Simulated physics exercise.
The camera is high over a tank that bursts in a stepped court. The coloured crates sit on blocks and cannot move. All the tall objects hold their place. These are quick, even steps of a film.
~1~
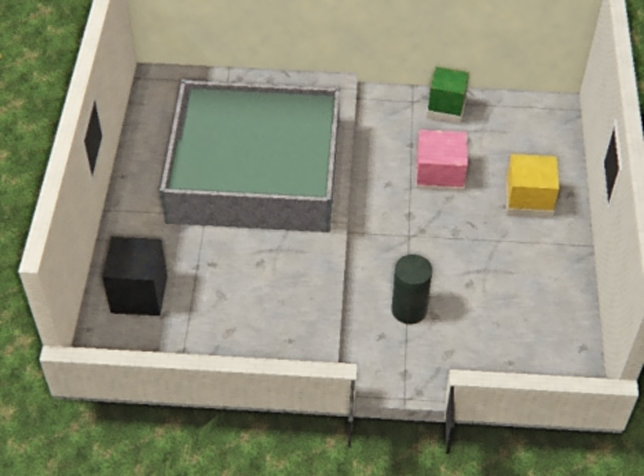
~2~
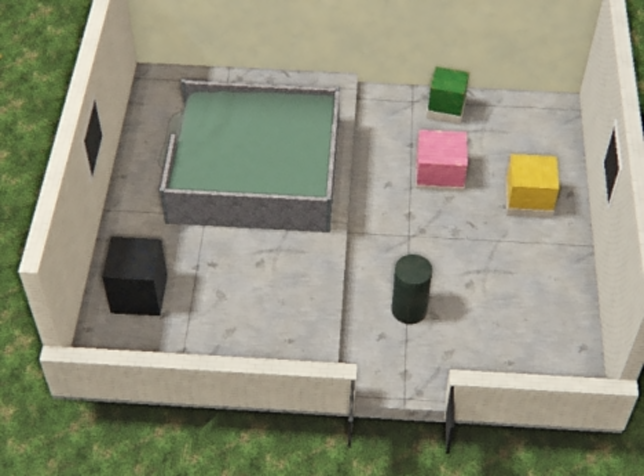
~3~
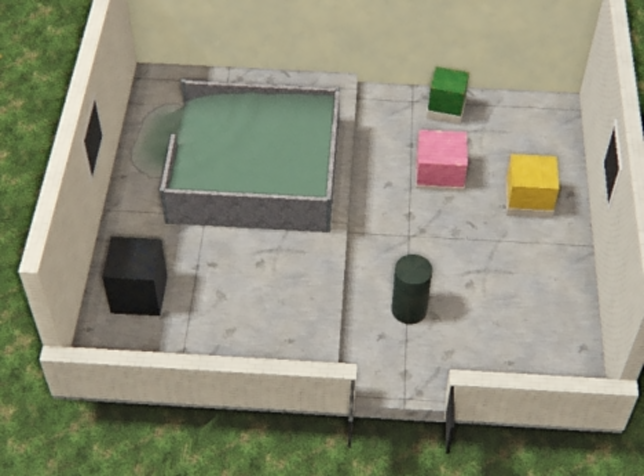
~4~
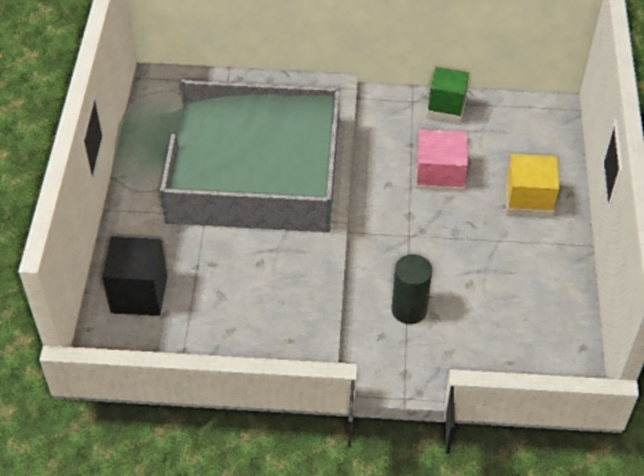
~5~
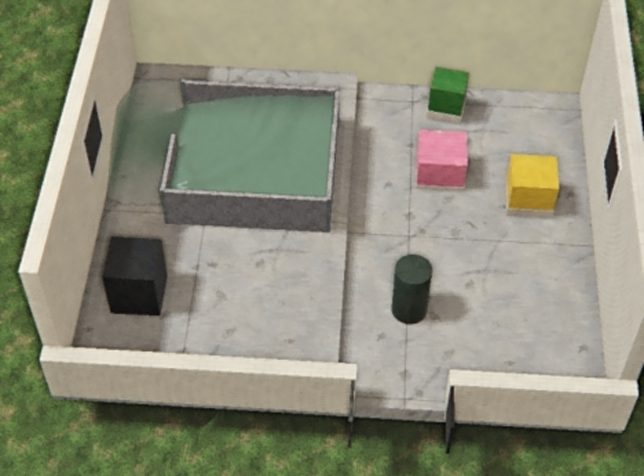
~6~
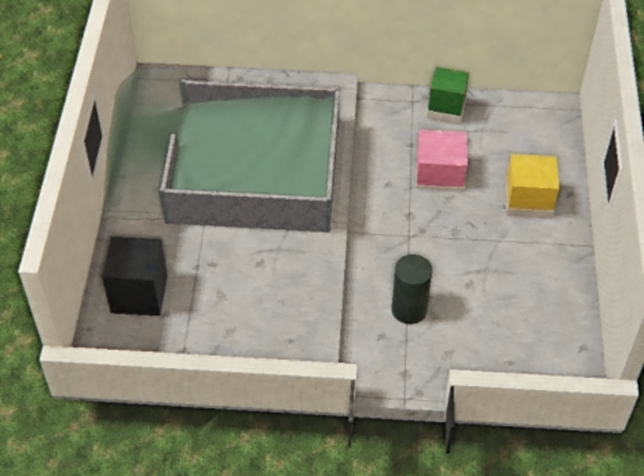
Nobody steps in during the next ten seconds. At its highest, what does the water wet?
One by one: The yellow crate keeps dry; the pink crate is soaked; the green crate is soaked.
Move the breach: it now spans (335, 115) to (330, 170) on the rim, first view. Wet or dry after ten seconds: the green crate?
Then: Green ends up wet.
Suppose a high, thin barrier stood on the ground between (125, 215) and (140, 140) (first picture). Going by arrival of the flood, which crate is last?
The yellow one.
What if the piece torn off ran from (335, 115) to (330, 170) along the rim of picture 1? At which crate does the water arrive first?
I say the pink crate.
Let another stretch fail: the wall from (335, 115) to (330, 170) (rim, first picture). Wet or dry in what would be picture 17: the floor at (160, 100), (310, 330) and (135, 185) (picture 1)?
In turn: Free of water, no water, no water.
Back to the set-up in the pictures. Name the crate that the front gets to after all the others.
Last comes the yellow one.
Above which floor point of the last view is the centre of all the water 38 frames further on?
Around (292, 176).
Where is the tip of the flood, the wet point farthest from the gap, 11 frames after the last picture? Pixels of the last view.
Near (68, 366).
A moment on, water covers 15 % of the floor; the yellow crate not reached, the pink crate not reached, the green crate not reached.
Next, water covers 25 % of the floor; the yellow crate not reached, the pink crate not reached, the green crate not reached.
Then, water covers 55 % of the floor; the yellow crate not reached, the pink crate water round its plinth, the green crate water round its plinth.
Later, water covers 90 % of the floor; the yellow crate water round its plinth, the pink crate water round its plinth, the green crate water round its plinth.
In the end, water covers 100 % of the floor; the yellow crate stayed above the water, the pink crate was topped, the green crate was topped.
